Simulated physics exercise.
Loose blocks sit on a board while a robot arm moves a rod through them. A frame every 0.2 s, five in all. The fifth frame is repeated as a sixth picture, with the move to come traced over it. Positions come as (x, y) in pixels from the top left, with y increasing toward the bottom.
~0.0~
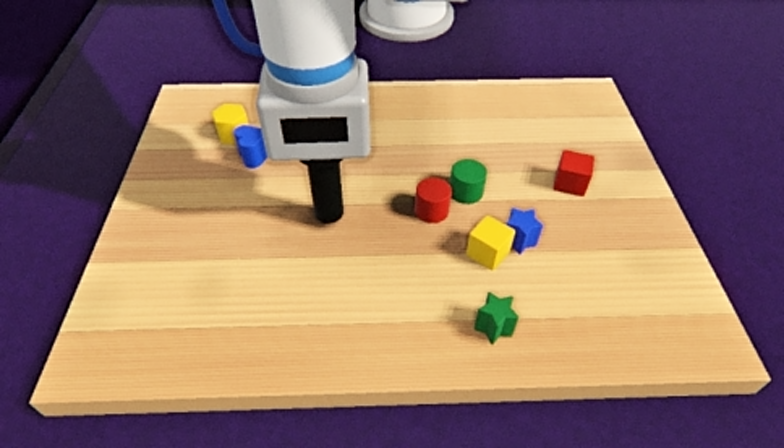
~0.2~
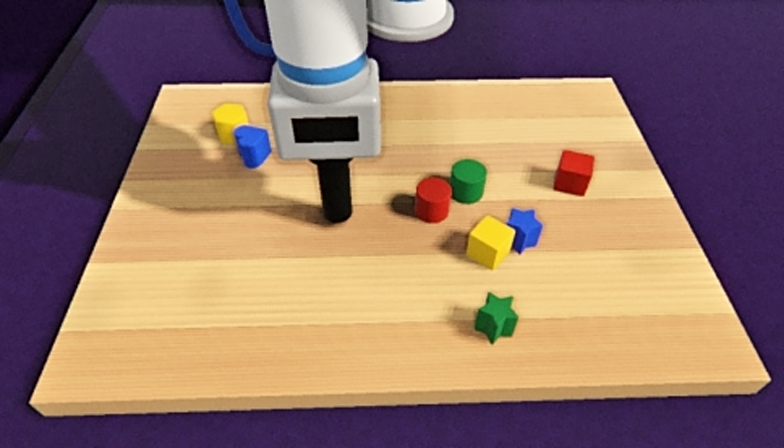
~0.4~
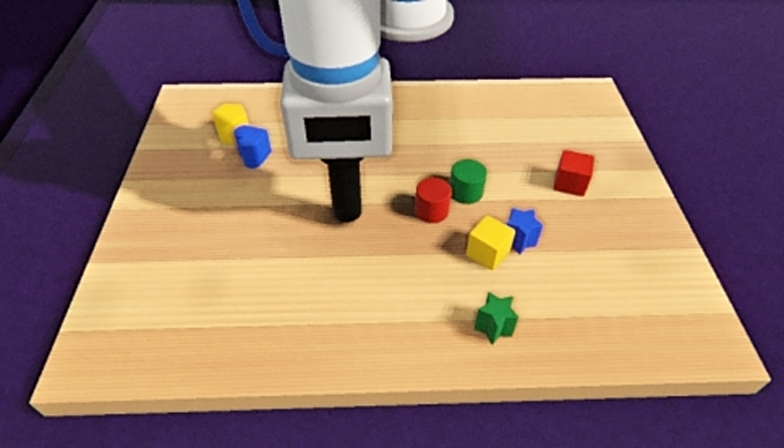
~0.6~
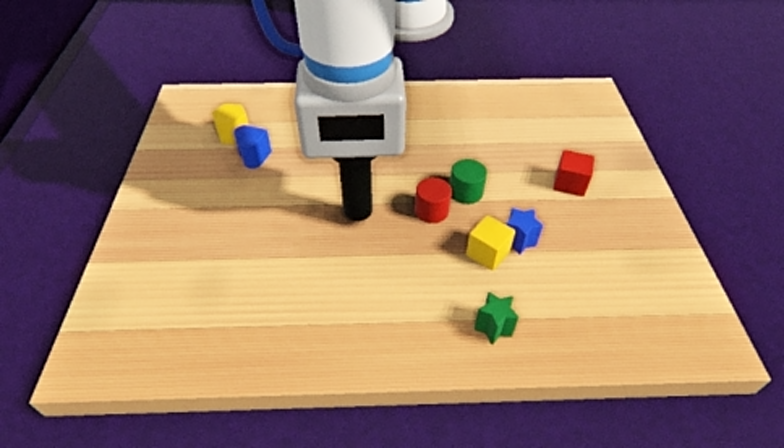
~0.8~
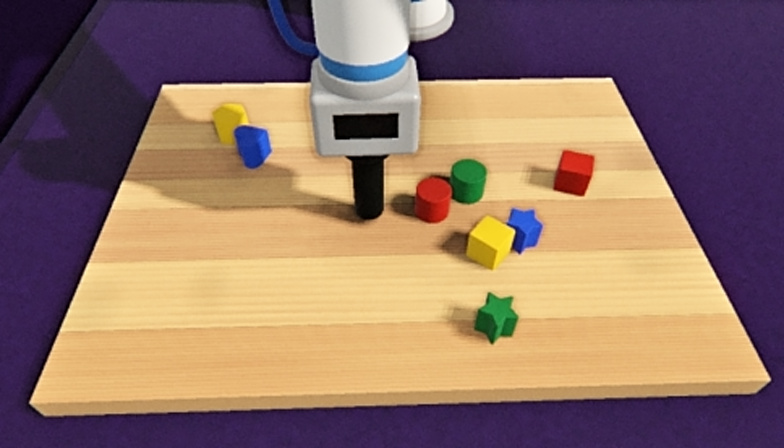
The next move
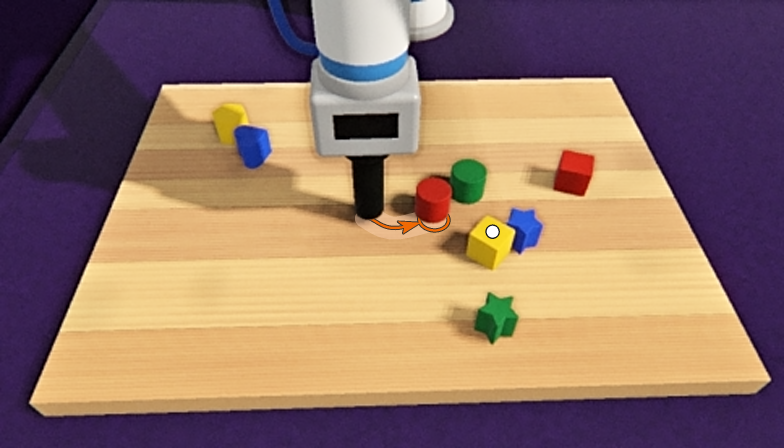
A robot arm slid its black rod slowly to the right across a wooden board, closing some of the gap to the red round block, while the colored blocks scattered around it stayed still.
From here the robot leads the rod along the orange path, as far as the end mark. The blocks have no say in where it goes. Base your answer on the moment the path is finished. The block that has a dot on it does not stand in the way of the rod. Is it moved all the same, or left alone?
It stays put.
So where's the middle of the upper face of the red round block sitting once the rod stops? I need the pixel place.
It should be at (454, 179) by then.
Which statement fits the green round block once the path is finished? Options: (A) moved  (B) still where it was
I'll go with A - moved.
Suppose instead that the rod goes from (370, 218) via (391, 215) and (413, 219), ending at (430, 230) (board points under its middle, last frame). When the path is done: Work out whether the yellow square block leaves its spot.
That block remains where it is.
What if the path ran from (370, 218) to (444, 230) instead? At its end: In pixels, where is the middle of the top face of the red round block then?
Pixel (455, 186).
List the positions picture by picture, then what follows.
The first frame shows rod tip (329, 214); block tops, red round block (434, 189); green round block (469, 170); yellow square block (493, 232).
The second frame shows rod (338, 214); blocks unchanged.
The third frame shows rod (348, 213); blocks unchanged.
The fourth frame shows rod (358, 212); blocks unchanged.
The fifth frame shows rod (369, 211); red round block (434, 189); green round block (469, 170); yellow square block (493, 232).
Path on the board, from (370, 218) through (389, 227) and (412, 225) to (434, 219); the dot is on the yellow square block.
On the path given first. Halfway along, rod (402, 220); nothing pushed yet.
At the end, rod (435, 212); red round block (454, 179); green round block (479, 163); yellow square block in place.
